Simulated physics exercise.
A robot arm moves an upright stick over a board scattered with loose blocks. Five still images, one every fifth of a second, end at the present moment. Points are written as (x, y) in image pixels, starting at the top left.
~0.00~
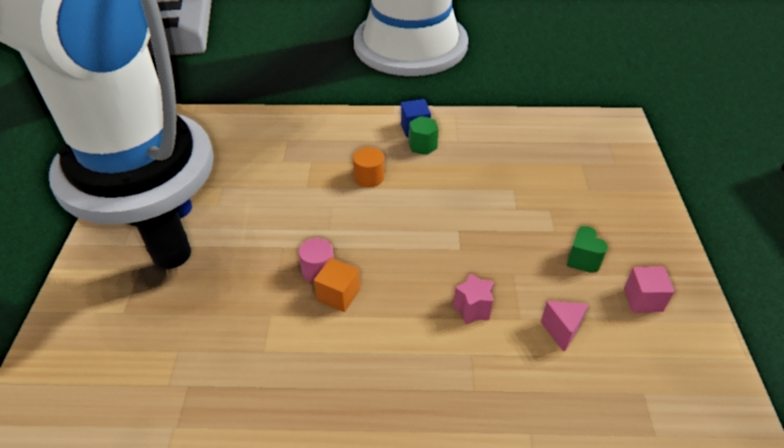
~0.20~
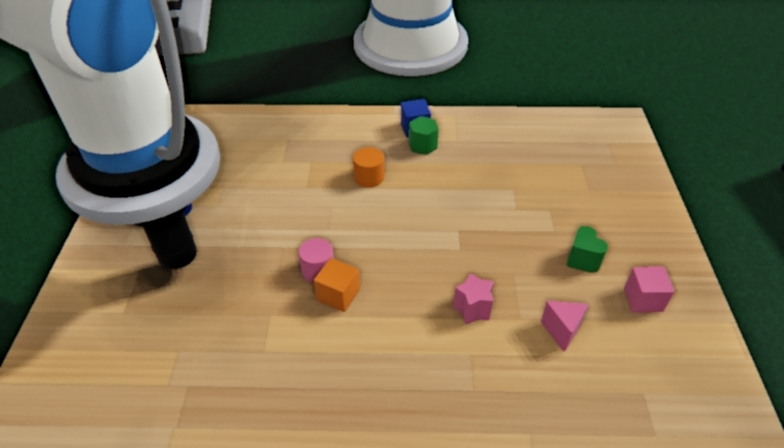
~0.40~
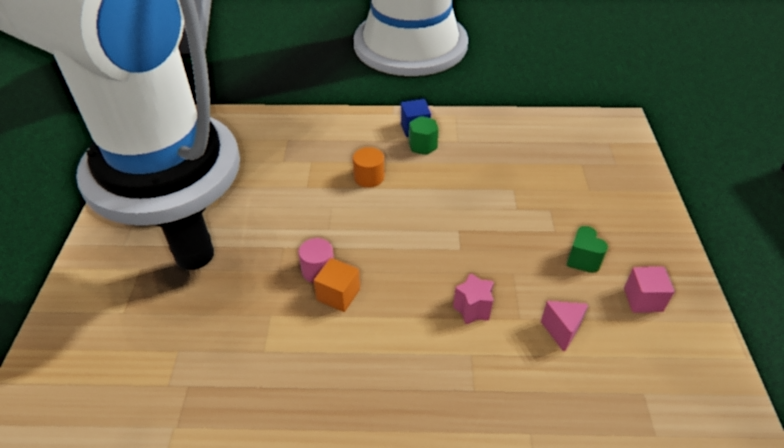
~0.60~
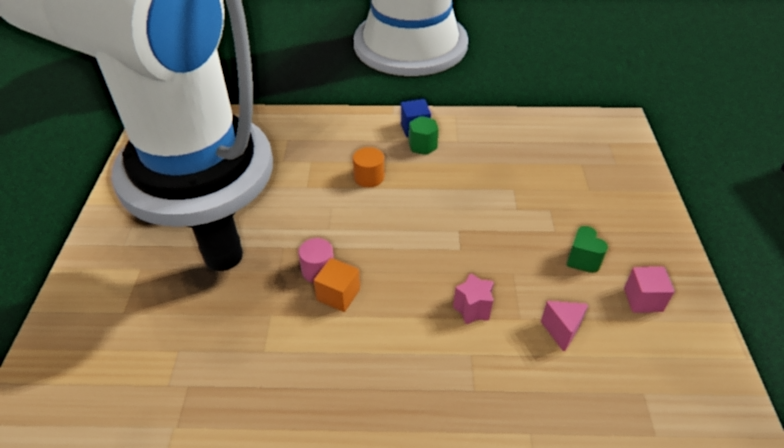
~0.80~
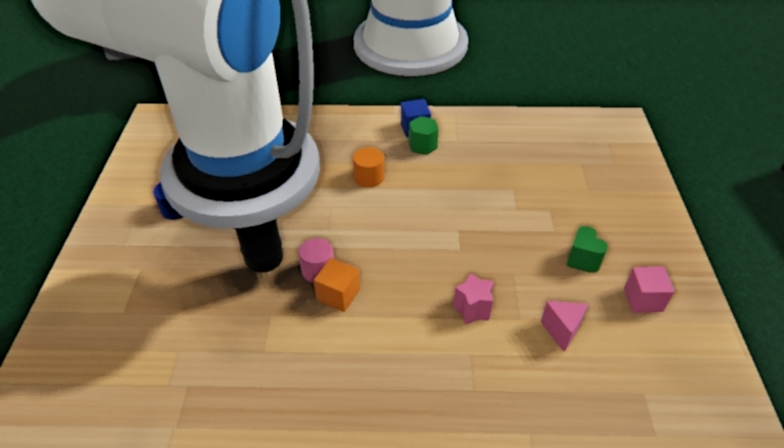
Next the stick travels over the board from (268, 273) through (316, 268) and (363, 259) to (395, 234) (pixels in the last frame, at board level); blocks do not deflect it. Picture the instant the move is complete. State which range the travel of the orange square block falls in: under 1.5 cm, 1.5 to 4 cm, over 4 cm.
Shift: Under 1.5 cm.
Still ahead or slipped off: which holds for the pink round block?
Slid off.
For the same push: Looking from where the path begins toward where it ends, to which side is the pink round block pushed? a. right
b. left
My answer is option a.
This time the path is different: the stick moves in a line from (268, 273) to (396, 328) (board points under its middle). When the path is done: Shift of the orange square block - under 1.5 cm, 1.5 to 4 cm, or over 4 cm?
Displacement: Past 4 cm.
On the path given first. One third of the way, stick at (315, 254); pink round block at (351, 246); orange square block at (346, 275), turned 40° clockwise.
Two thirds of the way, stick at (363, 244); pink round block at (398, 240); orange square block at (346, 275), turned 40° clockwise.
At the end, stick at (395, 220); pink round block at (418, 235); orange square block at (346, 275), turned 40° clockwise; orange round block not moved.
